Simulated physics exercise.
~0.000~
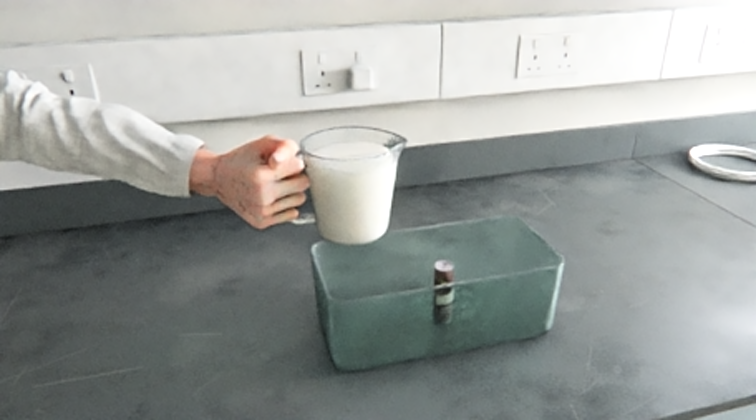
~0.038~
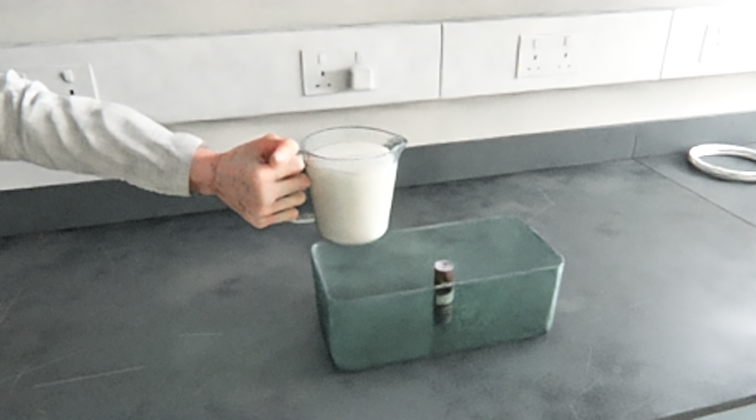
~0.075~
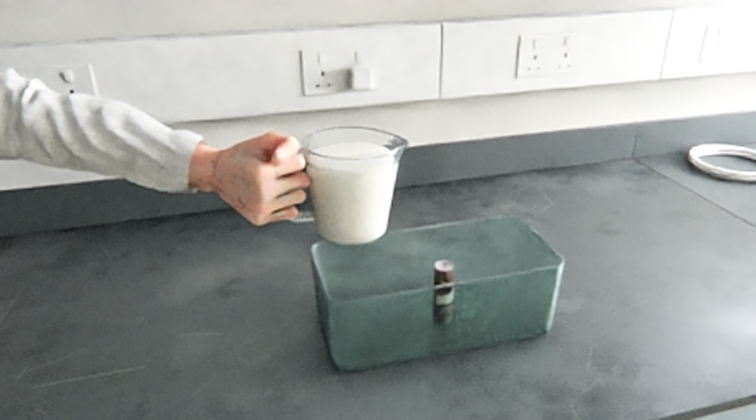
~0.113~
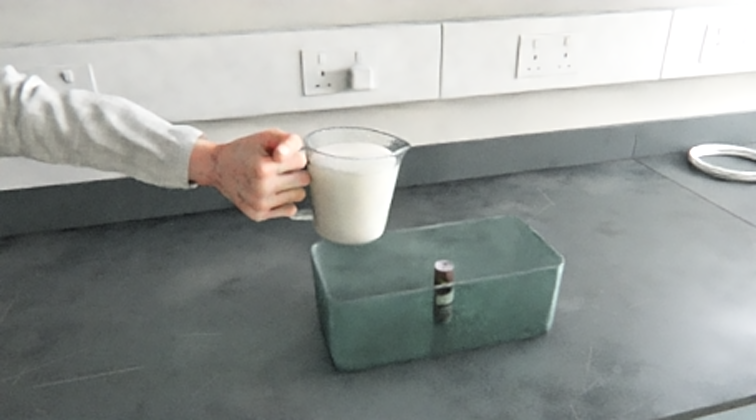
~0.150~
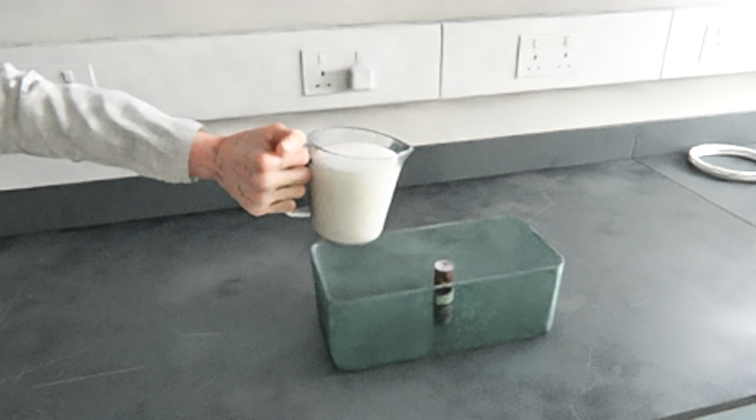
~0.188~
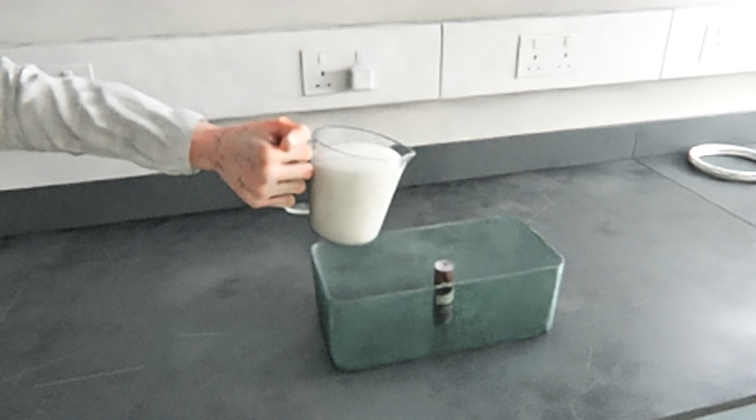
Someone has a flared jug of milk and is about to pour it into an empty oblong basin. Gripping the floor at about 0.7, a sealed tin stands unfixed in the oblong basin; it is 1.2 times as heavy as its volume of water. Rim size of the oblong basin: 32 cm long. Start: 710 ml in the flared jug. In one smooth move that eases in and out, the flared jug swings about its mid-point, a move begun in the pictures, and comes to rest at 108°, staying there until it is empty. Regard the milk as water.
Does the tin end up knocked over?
Yes.
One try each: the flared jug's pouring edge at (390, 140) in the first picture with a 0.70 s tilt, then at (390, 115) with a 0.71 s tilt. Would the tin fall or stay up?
First it goes over; then it falls.
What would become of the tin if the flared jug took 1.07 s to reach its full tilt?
It tumbles over, then.
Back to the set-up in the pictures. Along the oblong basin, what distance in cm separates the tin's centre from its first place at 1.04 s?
I'd put it at around 10 centimetres.
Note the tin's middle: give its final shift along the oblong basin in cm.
All told, the tin's centre has moved close to 9.5 cm.
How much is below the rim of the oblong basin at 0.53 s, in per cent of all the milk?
About 10%.
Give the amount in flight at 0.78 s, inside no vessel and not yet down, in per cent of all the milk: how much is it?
Near 12 percent.
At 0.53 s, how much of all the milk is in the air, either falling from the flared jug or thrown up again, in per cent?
Roughly 22 percent.
After 0.53 s the tilt is 78° and 68 per cent is still to pour; the tin stands where it began.
After 0.78 s the tilt is 107° and 13 per cent is still to pour; the tin stands 1 cm from where it began.
After 1.04 s the tilt is 108° and 0 per cent is still to pour; the tin lies on its side.
After 1.32 s the tilt is 108° and 0 per cent is still to pour; the tin lies on its side.
In the end the tin lies on its side.
